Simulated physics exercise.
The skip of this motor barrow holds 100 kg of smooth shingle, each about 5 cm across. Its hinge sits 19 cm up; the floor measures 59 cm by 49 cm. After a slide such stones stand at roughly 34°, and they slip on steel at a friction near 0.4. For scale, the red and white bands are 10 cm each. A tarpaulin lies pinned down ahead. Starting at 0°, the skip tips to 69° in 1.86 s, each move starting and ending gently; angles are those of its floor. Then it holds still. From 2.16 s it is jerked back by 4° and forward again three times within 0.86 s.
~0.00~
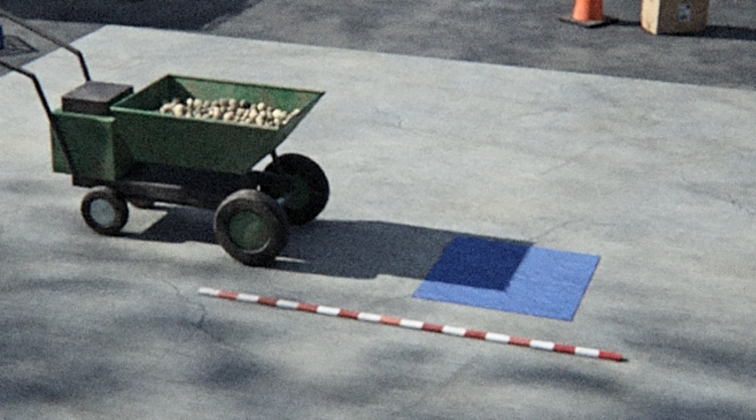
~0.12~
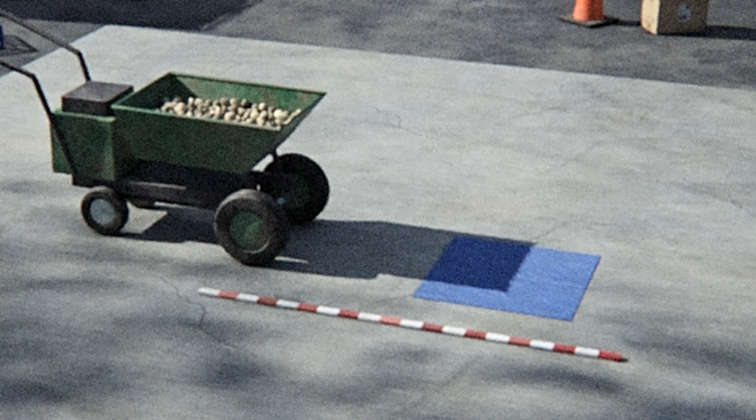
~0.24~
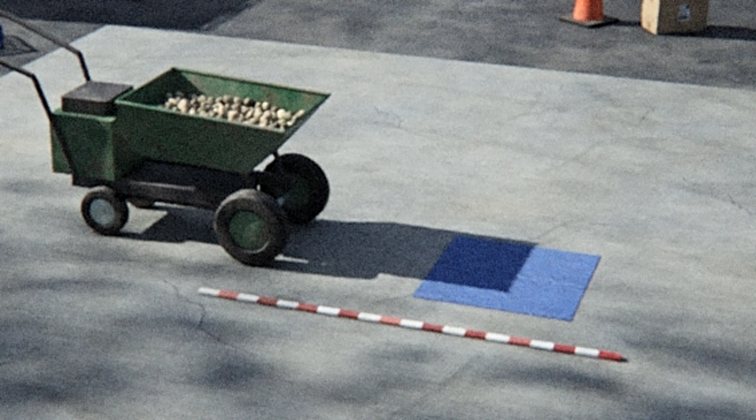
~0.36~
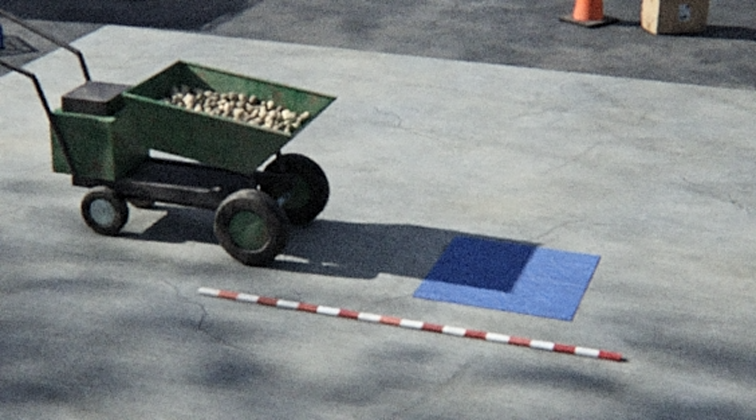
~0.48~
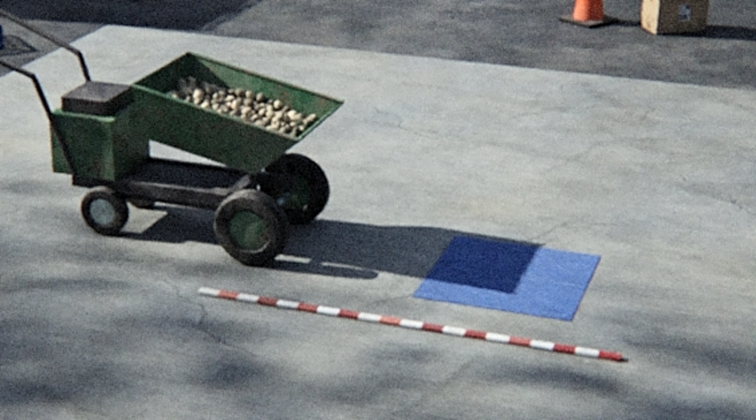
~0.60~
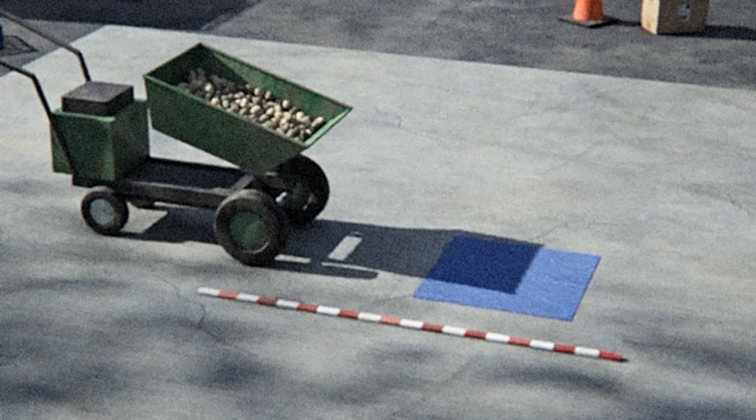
The green skip on a parked motor barrow tilted gently forward to the right, its back end rising while the pale stones stayed heaped inside, with a blue tarpaulin lying on the ground ahead.
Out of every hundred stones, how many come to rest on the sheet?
Roughly 35 per cent ends on the sheet.
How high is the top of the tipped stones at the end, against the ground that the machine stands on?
Some 18 cm above that level.
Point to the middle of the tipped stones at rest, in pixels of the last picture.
Their middle is at about (429, 257).
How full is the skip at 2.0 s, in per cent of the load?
About 35 per cent.
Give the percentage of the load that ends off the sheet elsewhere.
Some 10 per cent of the load.
After 1.4 s the floor is at 58°; 99 % in the skip, 1 % short of the sheet; the foremost stones are at (382, 193).
After 2.0 s the floor is at 69°; 37 % in the skip, 42 % short of the sheet, 19 % on the sheet, 2 % off the sheet elsewhere; the foremost stones are at (502, 279).
After 3.5 s the floor is at 69°; 0 % in the skip, 56 % short of the sheet, 36 % on the sheet, 8 % off the sheet elsewhere; the foremost stones are at (609, 281).
After 5.4 s the floor is at 69°; 0 % in the skip, 56 % short of the sheet, 36 % on the sheet, 8 % off the sheet elsewhere; the foremost stones are at (609, 281).
